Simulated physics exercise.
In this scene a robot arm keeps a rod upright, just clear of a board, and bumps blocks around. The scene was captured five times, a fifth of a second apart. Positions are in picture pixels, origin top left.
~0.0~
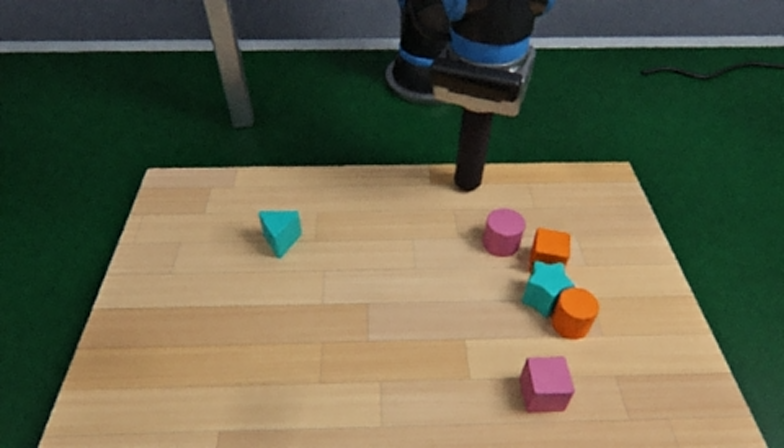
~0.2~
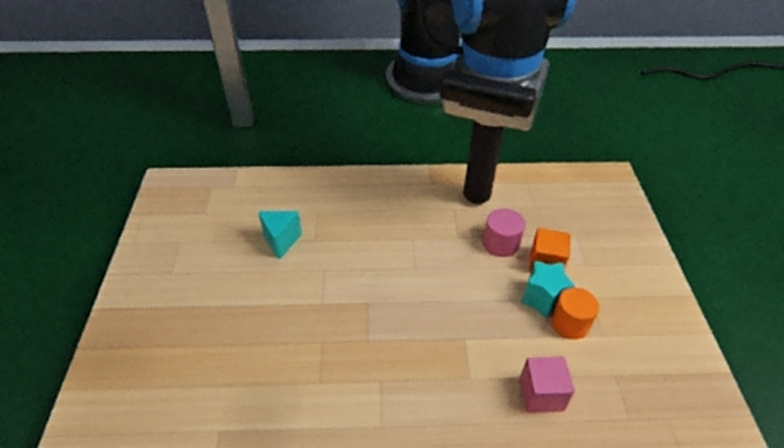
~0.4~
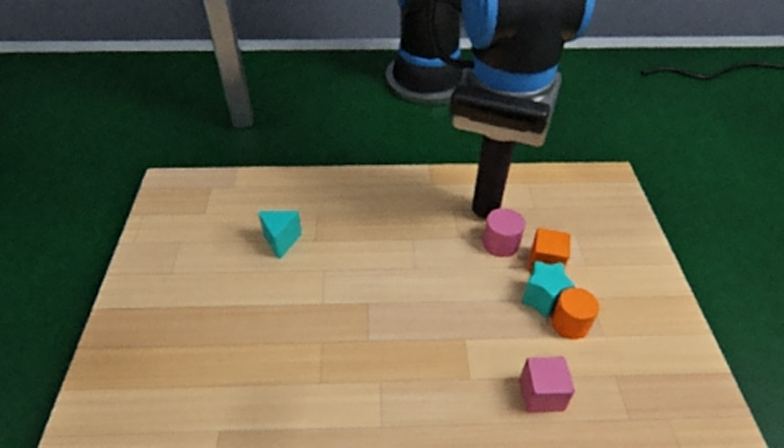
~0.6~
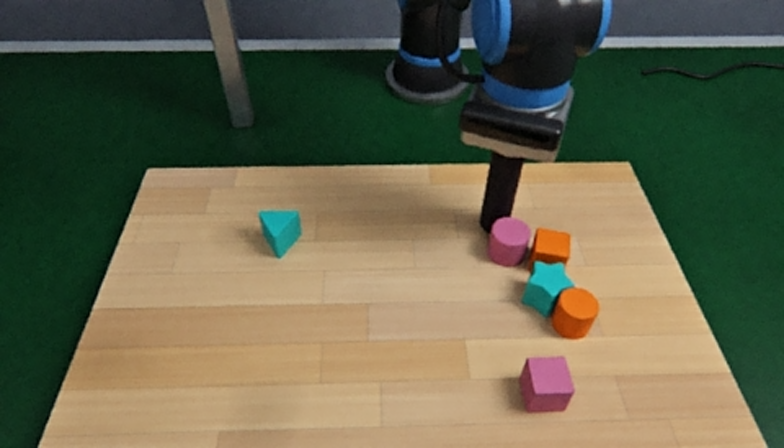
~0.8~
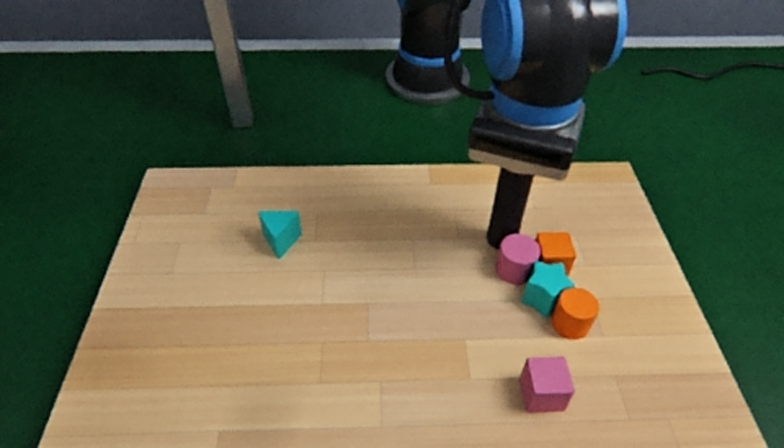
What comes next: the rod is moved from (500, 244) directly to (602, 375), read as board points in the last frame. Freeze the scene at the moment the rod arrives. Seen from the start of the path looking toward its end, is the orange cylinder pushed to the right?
No, that is not how it ends up.
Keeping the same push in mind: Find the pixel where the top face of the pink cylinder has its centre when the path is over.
The top centre is at (529, 303).
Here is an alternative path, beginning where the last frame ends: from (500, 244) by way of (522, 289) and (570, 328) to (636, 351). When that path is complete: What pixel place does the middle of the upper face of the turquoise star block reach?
It should be at (578, 340) by then.
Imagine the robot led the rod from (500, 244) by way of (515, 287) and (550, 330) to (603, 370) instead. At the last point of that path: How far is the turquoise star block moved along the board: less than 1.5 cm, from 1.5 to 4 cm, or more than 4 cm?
Once the path is done, the turquoise star block lies more than 4 cm from its present place.
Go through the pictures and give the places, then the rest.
In the first frame, rod tip (468, 181); block tops, pink cylinder (506, 221); pink four-sided block (551, 374); turquoise star block (551, 277); orange four-sided block (553, 242); orange cylinder (580, 302).
In the second frame, rod (477, 194); blocks unchanged.
In the third frame, rod (486, 208); blocks unchanged.
In the fourth frame, rod (494, 224); pink cylinder (511, 230).
In the fifth frame, rod (501, 239); pink cylinder (521, 248); pink four-sided block (551, 374); turquoise star block (551, 277); orange four-sided block (557, 244); orange cylinder (580, 302).
On the path given first. One third of the way, rod (533, 279); pink cylinder (529, 289); turquoise star block (564, 317), turned 60° anticlockwise; orange four-sided block (563, 246), turned 20° anticlockwise; orange cylinder (602, 316).
Two thirds of the way, rod (567, 322); pink cylinder (529, 303); turquoise star block (572, 339), turned 80° anticlockwise; orange four-sided block (563, 246), turned 20° anticlockwise; orange cylinder (611, 323).
At the end, rod (604, 371); pink cylinder (529, 303); pink four-sided block (543, 381); turquoise star block (585, 373), turned 20° anticlockwise; orange four-sided block (563, 246), turned 20° anticlockwise; orange cylinder (649, 346).
